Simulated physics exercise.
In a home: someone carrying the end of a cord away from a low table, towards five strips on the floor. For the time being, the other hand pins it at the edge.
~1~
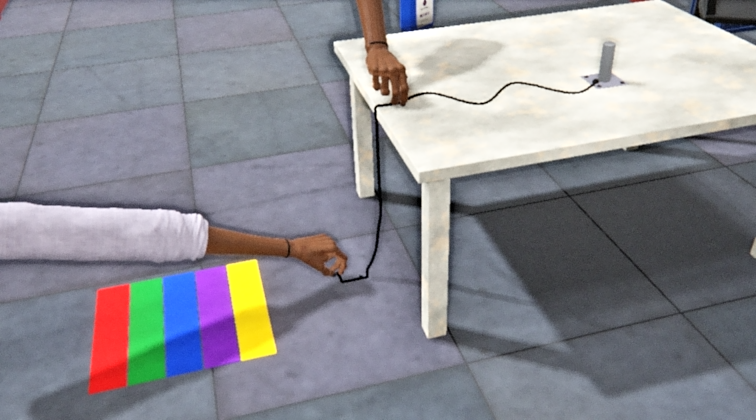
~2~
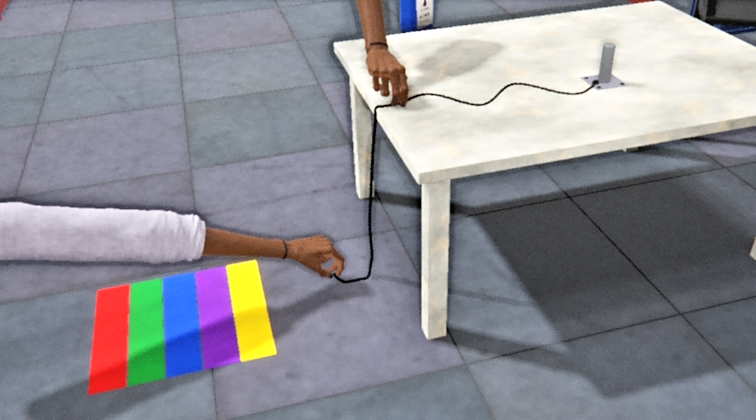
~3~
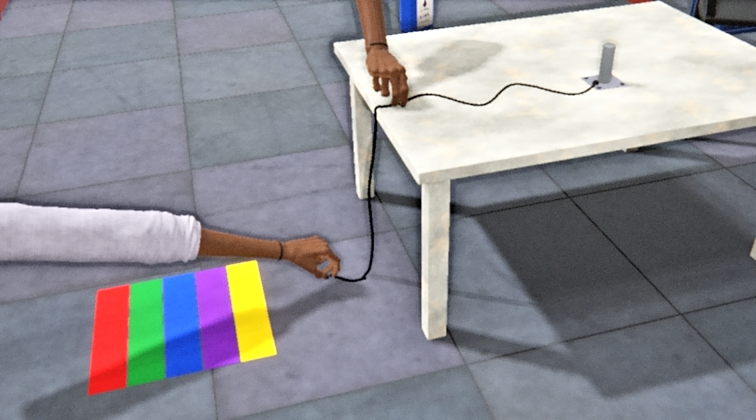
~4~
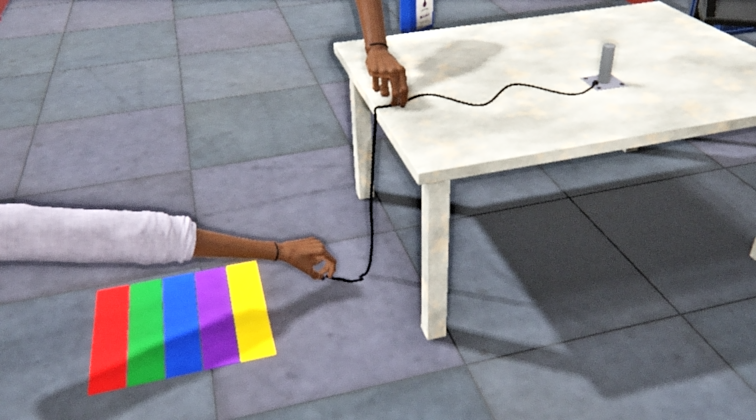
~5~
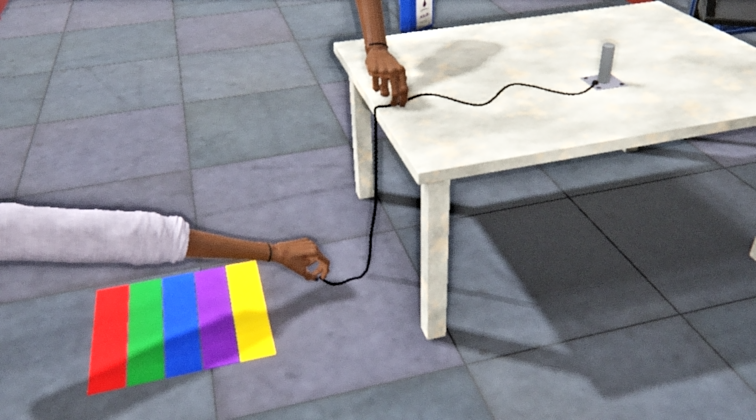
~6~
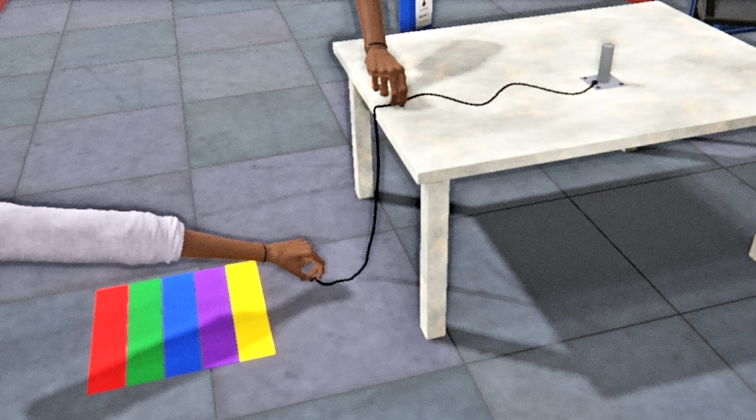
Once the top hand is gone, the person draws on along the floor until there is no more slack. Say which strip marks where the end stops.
The green strip marks it.
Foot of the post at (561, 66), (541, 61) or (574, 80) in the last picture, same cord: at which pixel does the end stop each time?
In order, it comes out close to (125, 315), (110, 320) and (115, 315).
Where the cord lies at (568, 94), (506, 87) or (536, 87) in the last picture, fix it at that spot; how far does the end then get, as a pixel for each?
(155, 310); (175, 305); (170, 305).
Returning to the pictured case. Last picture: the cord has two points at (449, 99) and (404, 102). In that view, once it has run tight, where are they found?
In that view they reach (404, 107) and (357, 132).
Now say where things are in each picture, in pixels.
In the first frame, end (337, 273); yellow (255, 338); purple (220, 345); blue (183, 353); green (146, 361); red (108, 369).
In the second frame, end (334, 274); cord through (577, 94) (501, 91) (442, 96) (376, 119) (371, 192) (372, 259).
In the third frame, end (330, 275).
In the fourth frame, end (326, 276); cord through (576, 94) (501, 92) (442, 97) (376, 119) (371, 192) (370, 260).
In the fifth frame, end (320, 277).
In the sixth frame, end (315, 277); cord through (576, 94) (500, 91) (441, 96) (376, 119) (377, 191) (367, 259).
Early on, end near (210, 298); over purple.
Midway, end near (169, 306); over blue.
At the end of the slack, end near (145, 311); over green. It halts on the green strip.
